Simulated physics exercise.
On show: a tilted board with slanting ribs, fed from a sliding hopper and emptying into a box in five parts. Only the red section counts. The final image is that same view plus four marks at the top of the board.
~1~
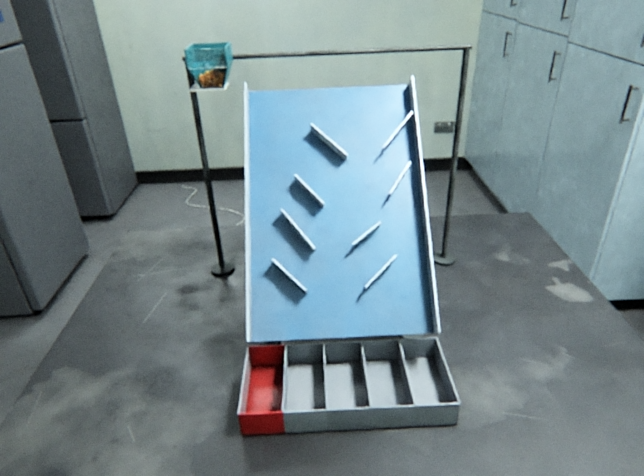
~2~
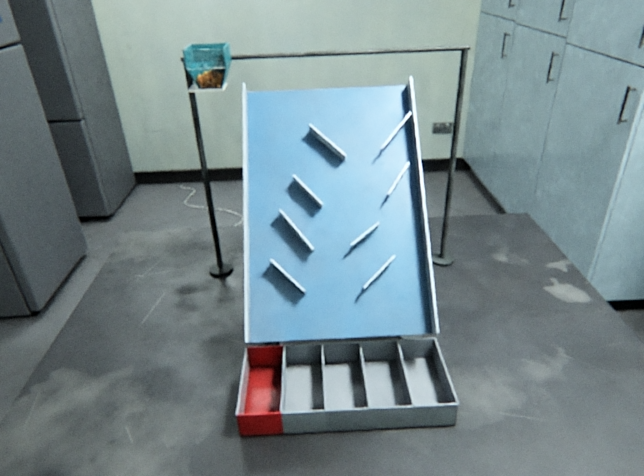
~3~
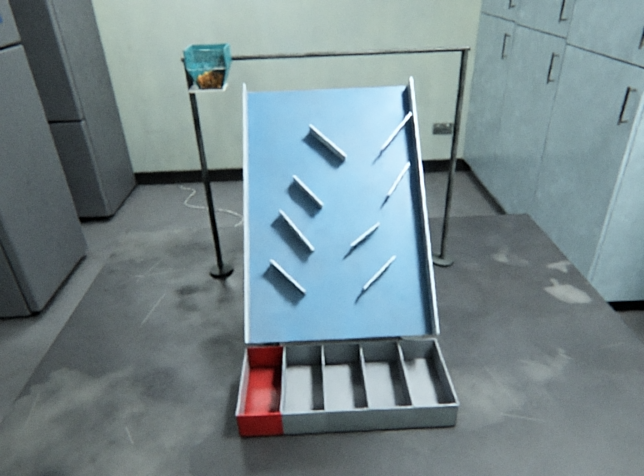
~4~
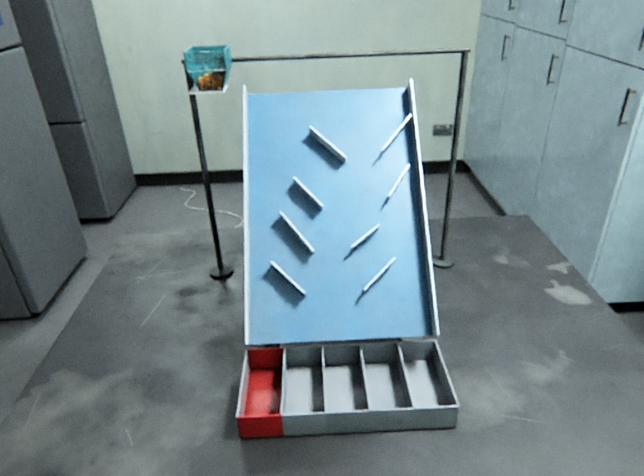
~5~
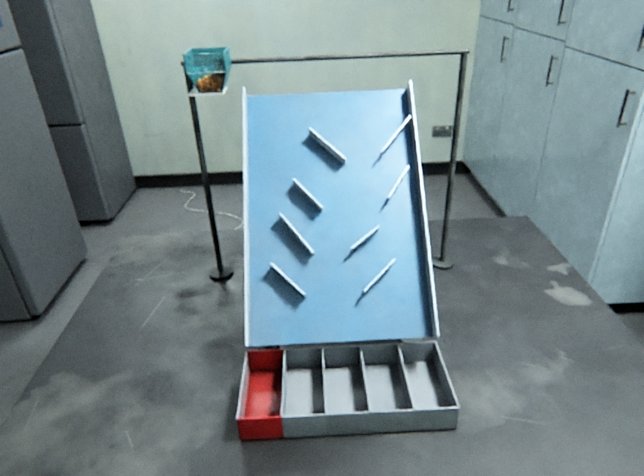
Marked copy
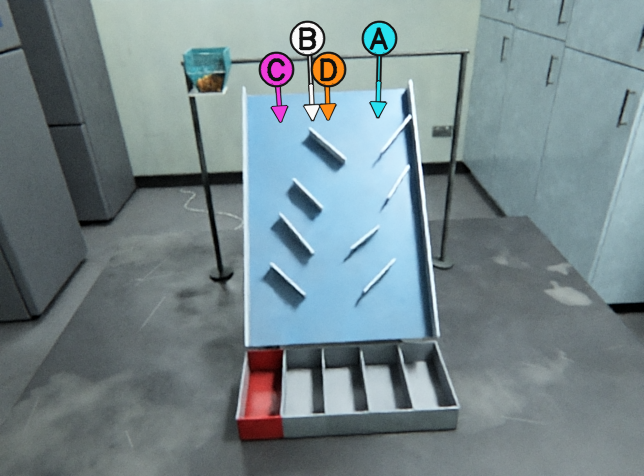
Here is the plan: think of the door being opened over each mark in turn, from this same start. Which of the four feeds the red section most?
Best: C.
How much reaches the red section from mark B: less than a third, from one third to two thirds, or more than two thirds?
It is less than a third.
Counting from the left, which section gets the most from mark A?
The second from the left.
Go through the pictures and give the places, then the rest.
The first frame shows hopper near (212, 77), roasted chickpeas, door shut.
The second frame shows ribs (310, 124) to (346, 155), (382, 148) to (411, 112), (293, 175) to (322, 204).
The third frame shows ribs (389, 195) to (409, 163), (280, 210) to (313, 249), (352, 245) to (379, 223).
The fourth frame shows ribs (271, 261) to (305, 293), (364, 290) to (395, 257).
The fifth frame shows red section near (261, 427), number 1 of 5 from the left.
On the marked copy, mark A meets the board at (378, 111); mark B meets the board at (312, 114); mark C meets the board at (280, 116); mark D meets the board at (328, 114).
If A is chosen, none at all in the red section, all but a few in other sections.
If B is chosen, a small share in the red section, all but a few in other sections.
If C is chosen, close to a third in the red section, close to two thirds in other sections.
If D is chosen, only a few in the red section, all but a few in other sections.
